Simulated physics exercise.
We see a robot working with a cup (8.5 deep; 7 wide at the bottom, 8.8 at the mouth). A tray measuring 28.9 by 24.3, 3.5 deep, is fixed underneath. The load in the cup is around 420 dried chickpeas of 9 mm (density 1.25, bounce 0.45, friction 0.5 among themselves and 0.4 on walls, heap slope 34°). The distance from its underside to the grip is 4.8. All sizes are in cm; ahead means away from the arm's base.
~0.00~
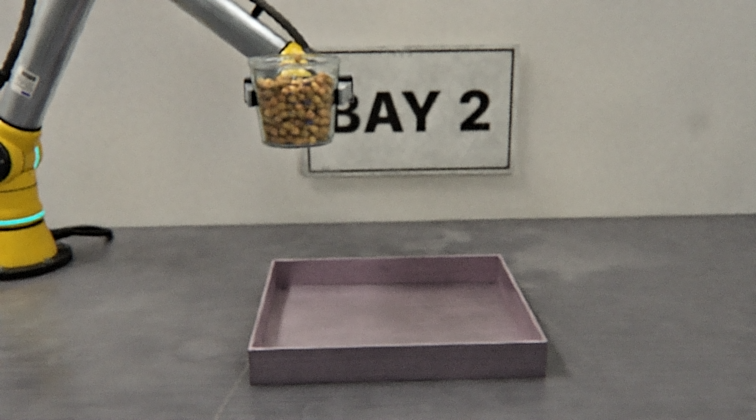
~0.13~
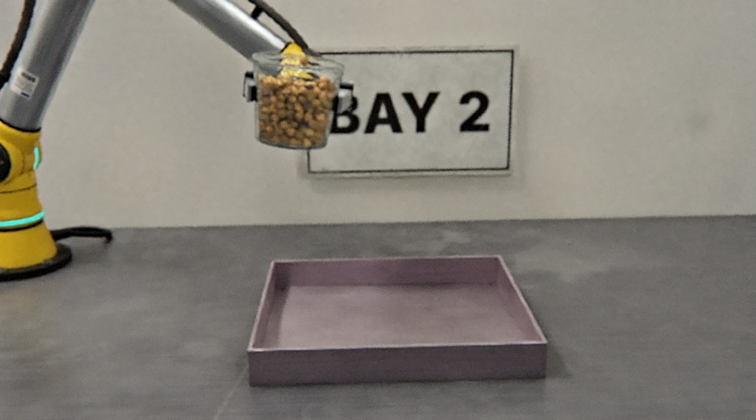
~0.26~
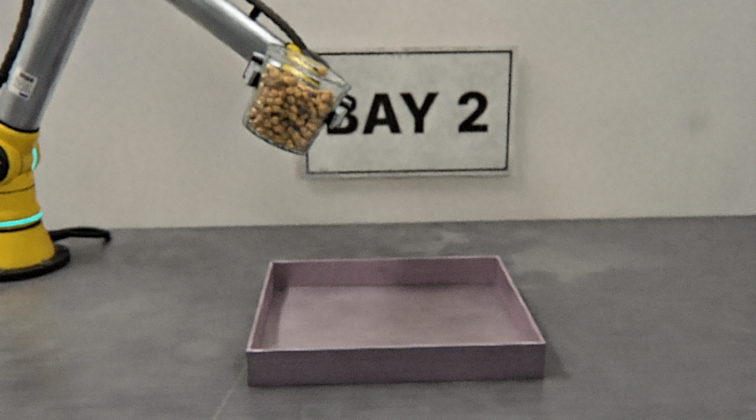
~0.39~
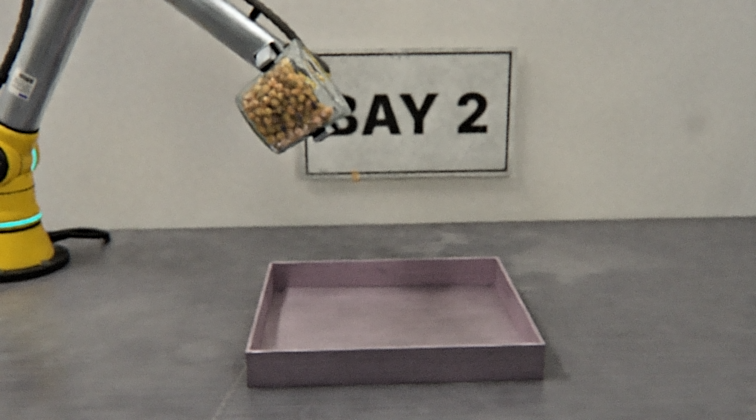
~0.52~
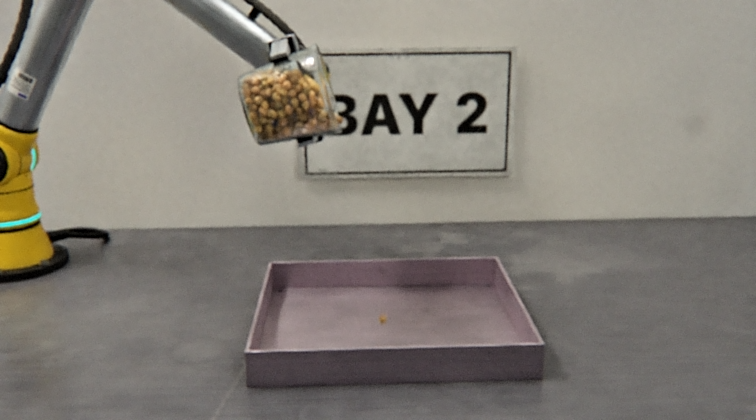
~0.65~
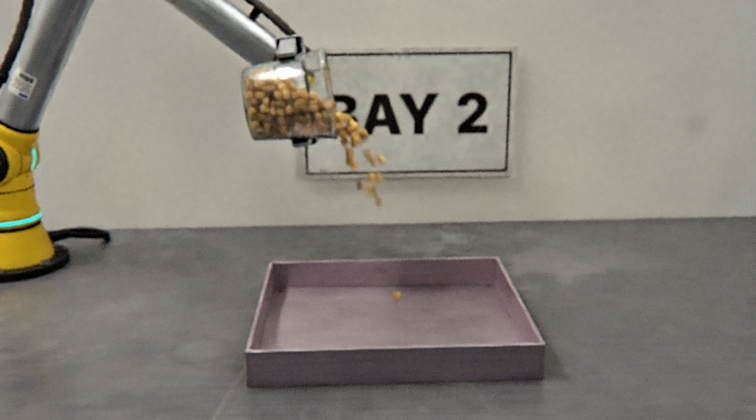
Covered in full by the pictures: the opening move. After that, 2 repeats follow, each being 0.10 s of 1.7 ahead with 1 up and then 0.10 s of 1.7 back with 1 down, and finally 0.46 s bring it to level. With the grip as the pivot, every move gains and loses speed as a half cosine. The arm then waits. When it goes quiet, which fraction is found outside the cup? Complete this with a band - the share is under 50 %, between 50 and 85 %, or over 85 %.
The share is between 50 and 85 %.
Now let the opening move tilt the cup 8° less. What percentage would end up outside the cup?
It would then be near 45 per cent.
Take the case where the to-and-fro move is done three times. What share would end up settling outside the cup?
Expected share: About 75 %.
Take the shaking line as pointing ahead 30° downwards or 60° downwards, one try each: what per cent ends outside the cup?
Roughly 45 per cent, then 30 per cent.
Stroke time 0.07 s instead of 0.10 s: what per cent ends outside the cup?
I'd expect some 75 per cent.
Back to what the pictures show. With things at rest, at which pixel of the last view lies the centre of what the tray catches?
Roughly at pixel (430, 321).
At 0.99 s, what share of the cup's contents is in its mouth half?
Mouth half: Close to 75 per cent.
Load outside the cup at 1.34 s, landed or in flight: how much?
About 65 per cent by then.
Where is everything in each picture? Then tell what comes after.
Cup middle at (296, 102), level; upper third of the load around (294, 88), from x 260 to 330, top at y 60; 420 in the cup, in the first frame.
Cup middle at (295, 103), tilted 8° forward; upper third of the load around (293, 89), from x 260 to 330, top at y 60, in the second frame.
Cup middle at (292, 103), tilted 29° forward; upper third of the load around (288, 89), from x 250 to 330, top at y 65, in the third frame.
Cup middle at (290, 102), tilted 54° forward; upper third of the load around (286, 87), from x 245 to 355, top at y 60; 419 in the cup, 1 in flight or on a rim, in the fourth frame.
Cup middle at (288, 100), tilted 75° forward; upper third of the load around (282, 87), from x 245 to 385, top at y 70; 419 in the cup, 1 in the tray, in the fifth frame.
Cup middle at (289, 100), tilted 83° forward; upper third of the load around (276, 92), from x 250 to 395, top at y 70; 401 in the cup, 1 in the tray, 18 in flight or on a rim, in the sixth frame.
After 0.99 s, tilted 83° forward, highest piece 28 above the table; 252 in the cup, 123 in the tray, 45 in flight or on a rim.
After 1.34 s, tilted 25° forward, highest piece 29 above the table; 267 in the tray, 146 in the cup, 7 in flight or on a rim.
After 1.71 s, level, highest piece 27 above the table; 274 in the tray, 146 in the cup.
After 2.76 s, level, highest piece 27 above the table; 274 in the tray, 146 in the cup.
At rest, 274 in the tray, 146 in the cup. That is 65 % outside the cup.
